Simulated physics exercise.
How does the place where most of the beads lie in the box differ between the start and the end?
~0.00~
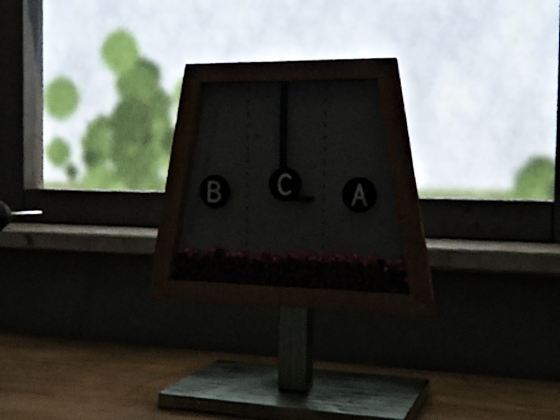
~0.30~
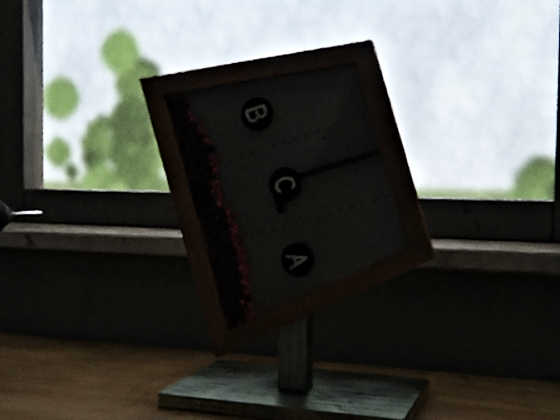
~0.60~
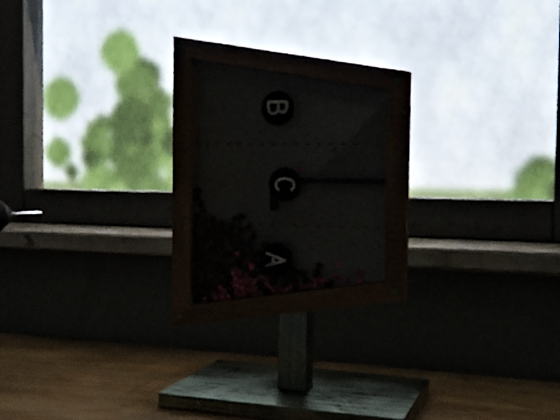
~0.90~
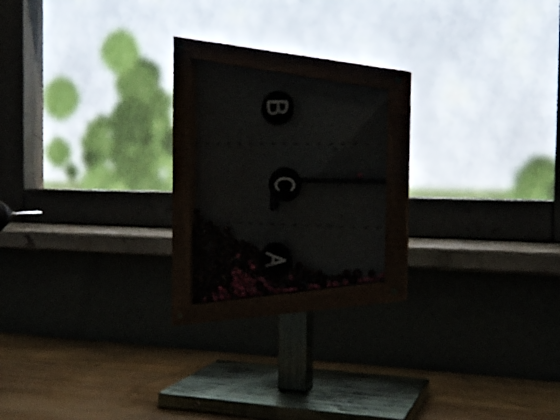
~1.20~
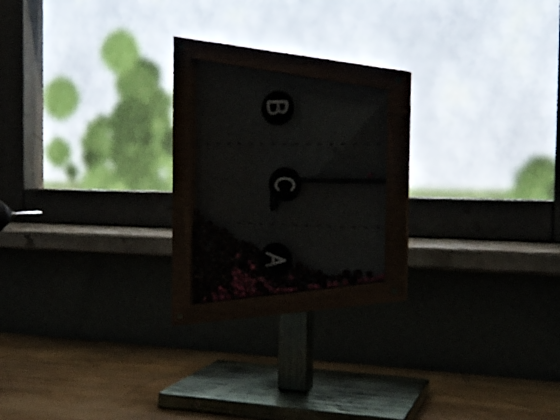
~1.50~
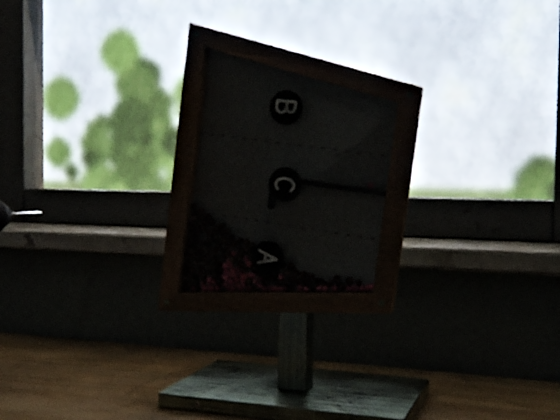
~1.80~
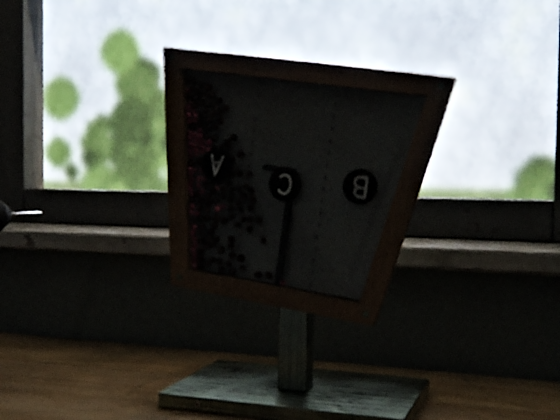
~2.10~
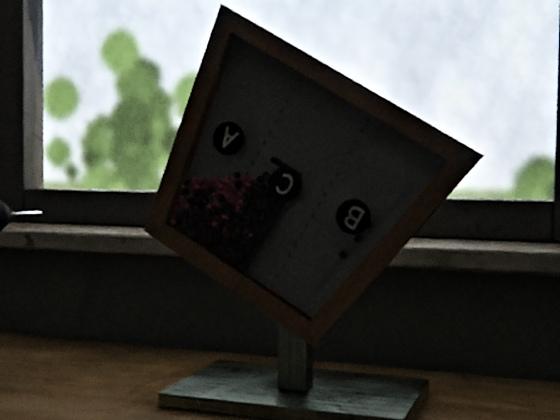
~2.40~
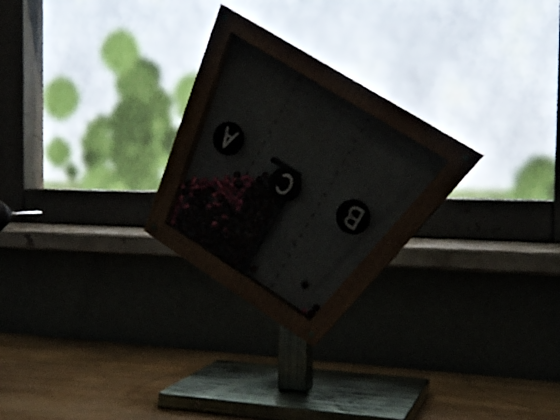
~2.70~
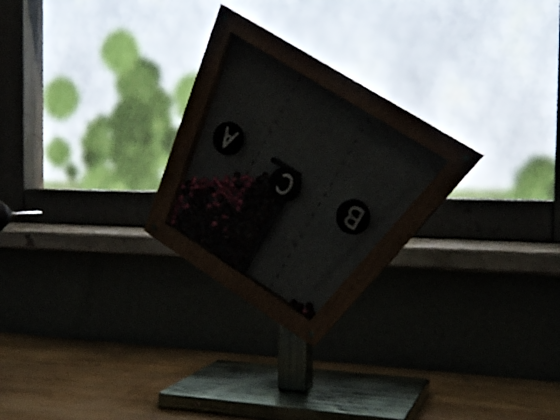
At the start the beads lay in a thin layer along the bottom of the upright box, below the letters. At the end most were heaped higher up at the left side of the tilted box, near the letters A and C.
